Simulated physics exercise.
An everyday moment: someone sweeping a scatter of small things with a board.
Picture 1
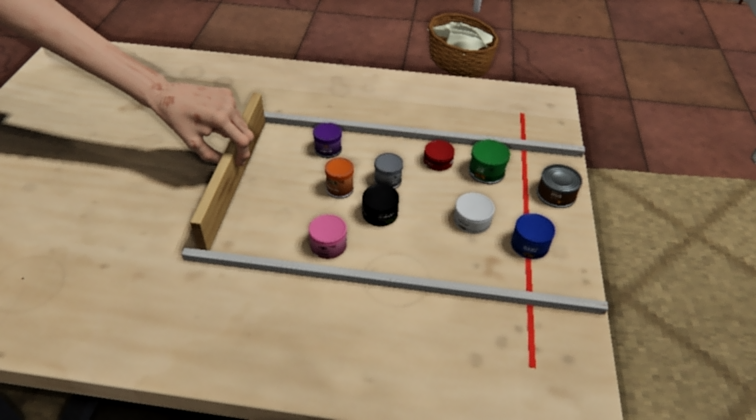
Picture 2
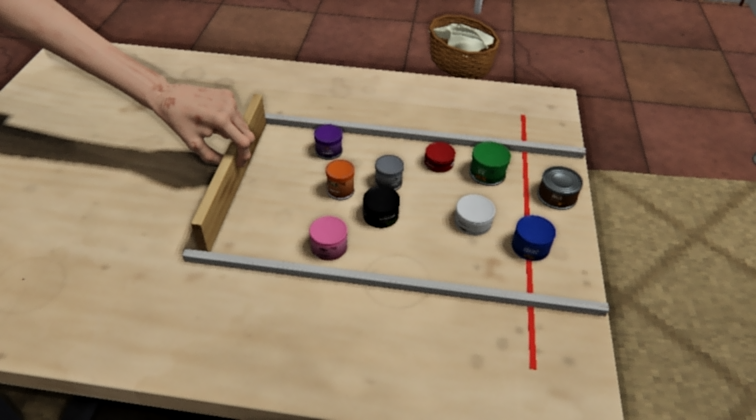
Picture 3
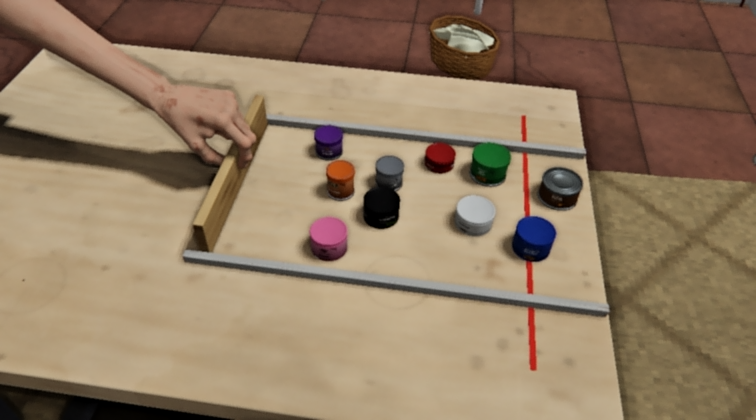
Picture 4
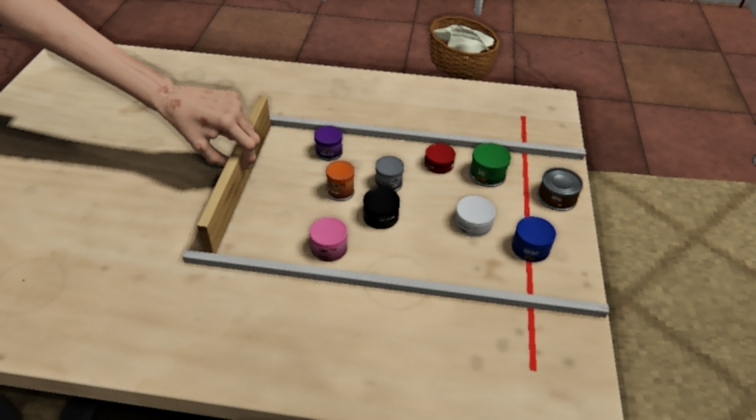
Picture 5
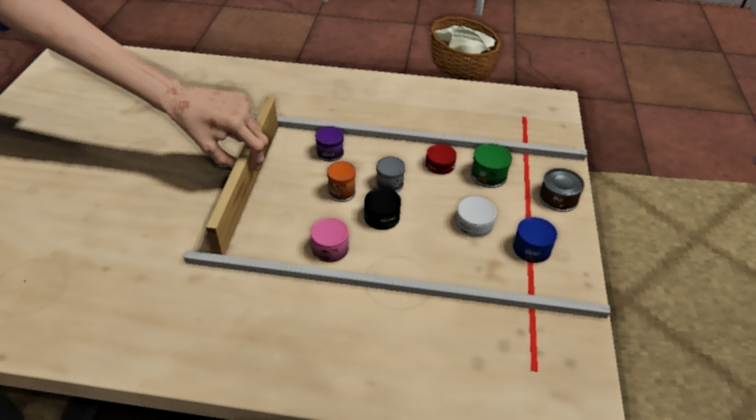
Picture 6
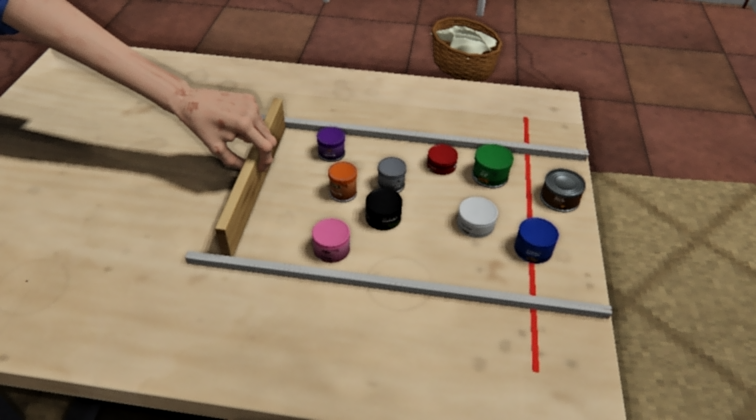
A wooden board, held upright by someone's hand, stayed nearly still at first, then slid a short way right toward scattered colorful little tubs between two metal rails, while the tubs stayed put.
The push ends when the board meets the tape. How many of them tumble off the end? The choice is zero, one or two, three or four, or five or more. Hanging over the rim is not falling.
The number that fall off is one or two.
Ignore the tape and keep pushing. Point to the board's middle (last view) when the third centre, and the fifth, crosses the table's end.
Its middle is around (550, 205) and later (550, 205).
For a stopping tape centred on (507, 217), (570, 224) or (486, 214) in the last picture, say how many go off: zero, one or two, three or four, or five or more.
The falls would be zero; 5 or more; none.
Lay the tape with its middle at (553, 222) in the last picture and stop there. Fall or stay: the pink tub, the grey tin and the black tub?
The pink tub remains up; the grey tin is kept; the black tub holds on.
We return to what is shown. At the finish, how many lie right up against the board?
That makes 5.
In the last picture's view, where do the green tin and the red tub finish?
The green tin at (577, 182), the red tub at (572, 163).
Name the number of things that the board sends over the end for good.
It comes to 1.
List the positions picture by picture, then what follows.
Brown tin (559, 186); blue tub (533, 237); green tin (489, 162); board (233, 166); tape (526, 216), in the first picture.
Blue tub (533, 238); white tub (474, 215), in the second picture.
Green tin (490, 165); pink tub (329, 239), in the third picture.
Brown tin (560, 189); board (239, 169), in the fourth picture.
Blue tub (535, 240); orange tin (342, 182), in the fifth picture.
Brown tin (563, 190); blue tub (536, 241); green tin (492, 166); board (255, 172); tape (530, 220), in the sixth picture.
A little later, none off yet; brown tin at rest near (563, 190); blue tub at rest near (536, 241); green tin at rest near (492, 166).
Next, none off yet; brown tin at rest near (563, 190); blue tub at rest near (536, 241); green tin shifted about its own width near (519, 171).
When it is over, the number that fall off is one or two; down, brown tin.
